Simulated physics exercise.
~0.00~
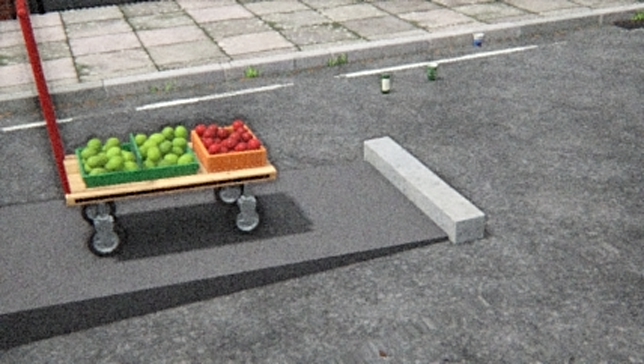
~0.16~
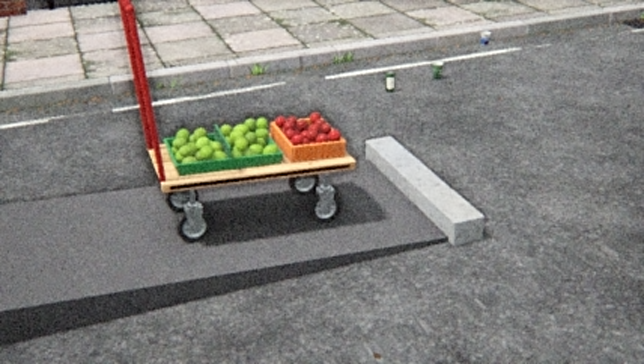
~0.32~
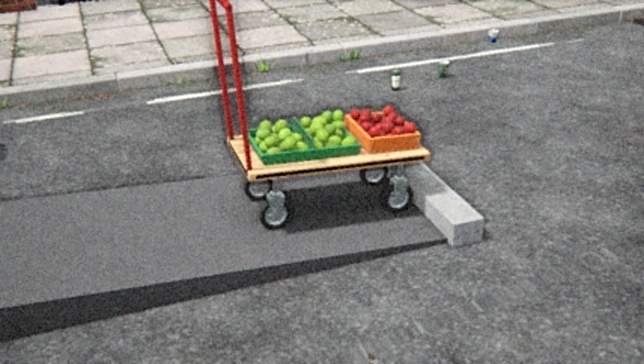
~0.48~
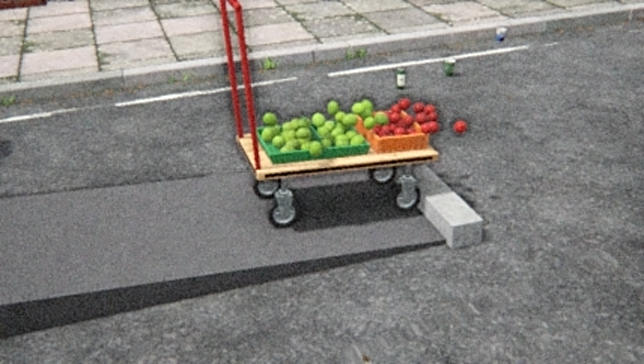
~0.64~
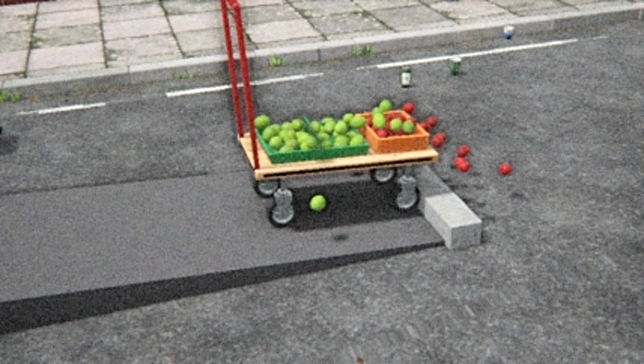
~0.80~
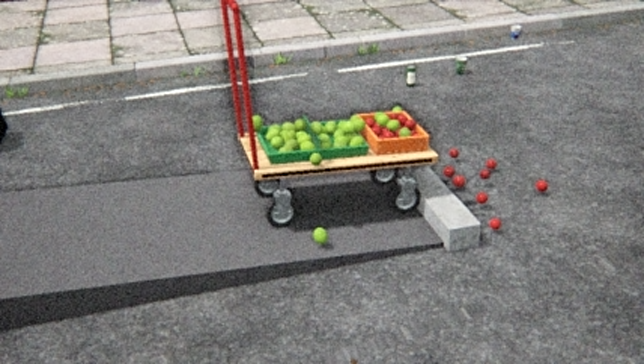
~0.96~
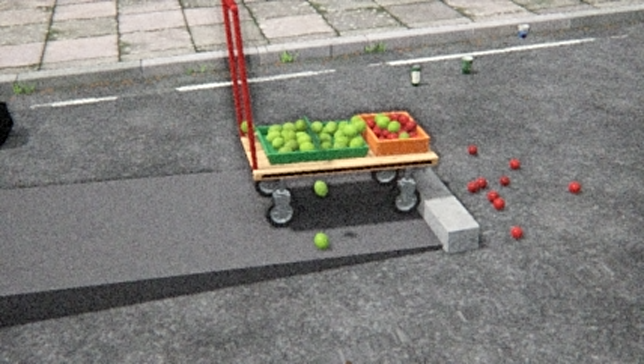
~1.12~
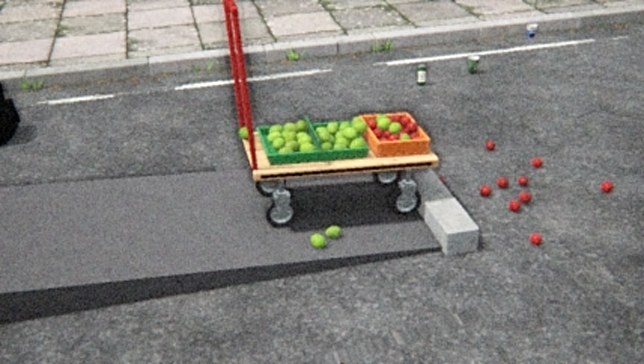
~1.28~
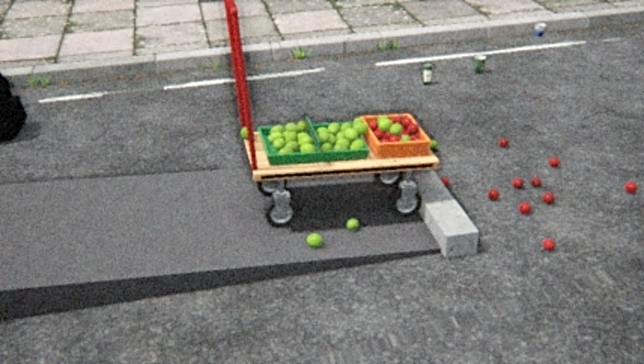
On a roadside ramp, a fruit trolley rolls right, stops at the kerb and spills fruit.
